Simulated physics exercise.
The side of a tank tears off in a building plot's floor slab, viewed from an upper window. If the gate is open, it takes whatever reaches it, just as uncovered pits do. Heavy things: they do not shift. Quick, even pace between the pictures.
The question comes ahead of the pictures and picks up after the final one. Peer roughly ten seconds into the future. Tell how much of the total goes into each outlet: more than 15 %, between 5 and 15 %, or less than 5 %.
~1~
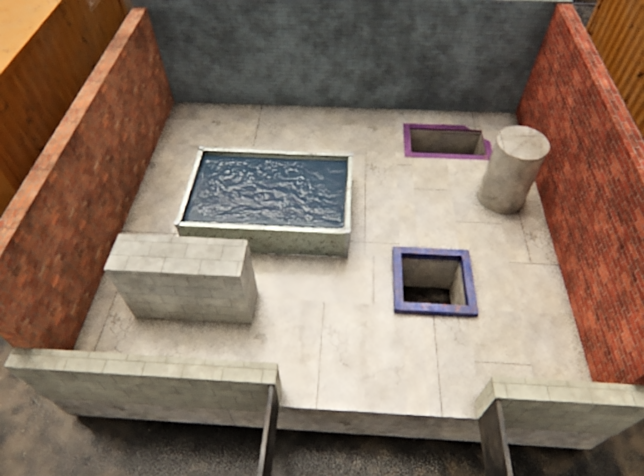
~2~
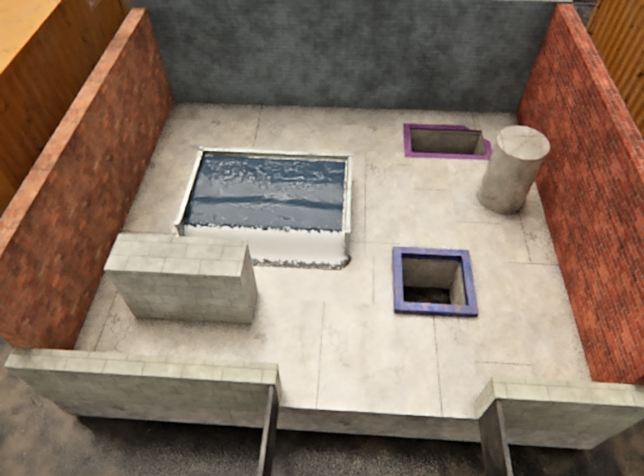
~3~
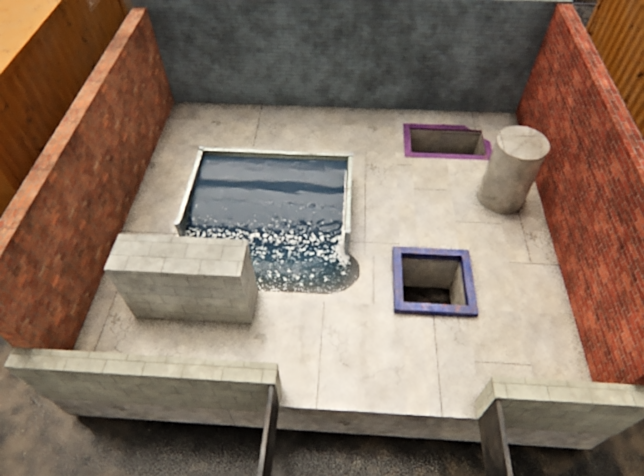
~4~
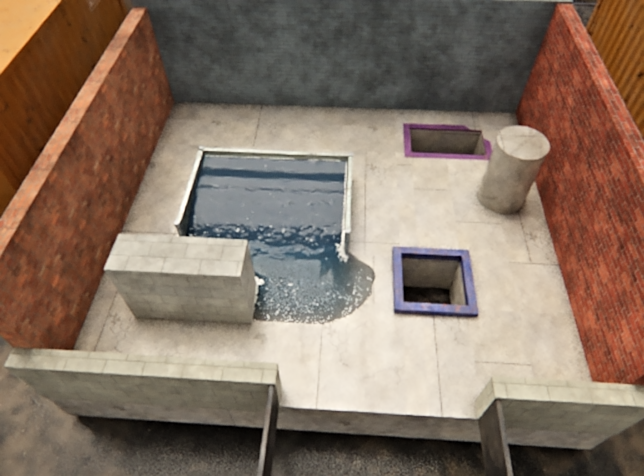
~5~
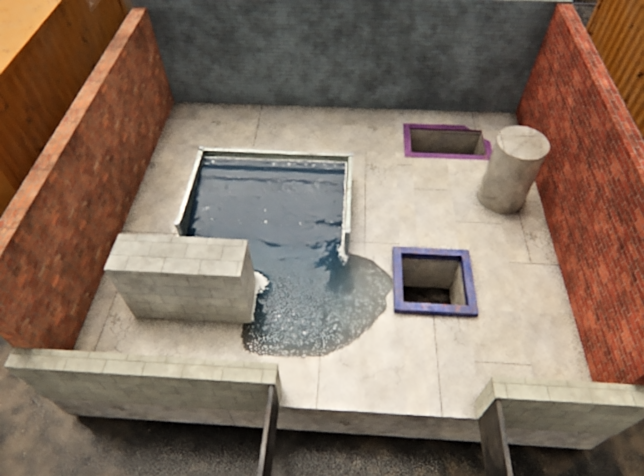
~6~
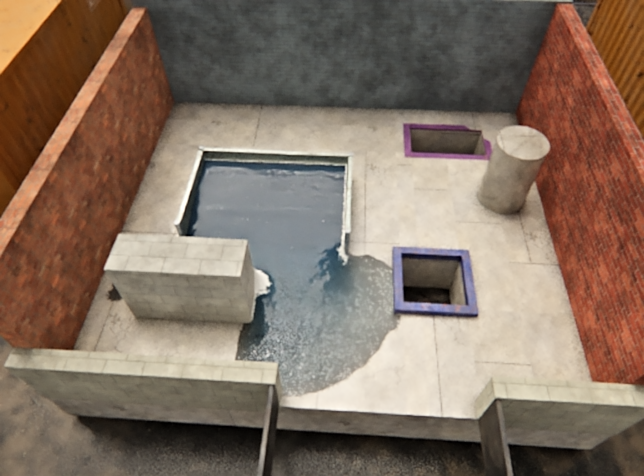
Where it goes: The gate gets more than 15 %; the blue pit gets less than 5 %; the purple pit gets less than 5 %.
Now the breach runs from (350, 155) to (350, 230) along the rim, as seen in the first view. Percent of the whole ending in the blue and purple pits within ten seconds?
I'd say the blue pit gets around 6 percent and the purple pit around 30 percent.
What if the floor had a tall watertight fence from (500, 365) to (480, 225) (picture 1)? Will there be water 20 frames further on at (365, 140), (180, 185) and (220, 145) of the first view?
Okay, the first comes out left untouched, the next soaked, and the last soaked.
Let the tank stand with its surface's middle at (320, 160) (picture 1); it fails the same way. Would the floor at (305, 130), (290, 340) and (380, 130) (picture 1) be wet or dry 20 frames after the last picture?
Taking them as they were asked, they come out bone dry, soaked, bone dry.
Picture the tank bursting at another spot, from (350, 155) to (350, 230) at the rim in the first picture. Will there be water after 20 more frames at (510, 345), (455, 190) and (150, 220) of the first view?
Spot by spot: Soaked through, then soaked through, then unaffected.
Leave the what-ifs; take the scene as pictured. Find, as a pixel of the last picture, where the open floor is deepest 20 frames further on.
Somewhere near (85, 323), I think.
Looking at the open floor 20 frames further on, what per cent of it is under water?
Around 45 percent, give or take.
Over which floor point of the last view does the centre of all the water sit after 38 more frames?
At about (250, 247).
A moment on, water covers 25 % of the floor; the gate 4 %, the blue pit 0 %, the purple pit 0 %.
Next, water covers 35 % of the floor; the gate 14 %, the blue pit 0 %, the purple pit 0 %.
Then, water covers 45 % of the floor; the gate 26 %, the blue pit 0 %, the purple pit 0 %.
Later, water covers 60 % of the floor; the gate 37 %, the blue pit 0 %, the purple pit 0 %.
In the end, water covers 75 % of the floor; the gate 47 %, the blue pit 0 %, the purple pit 1 %.
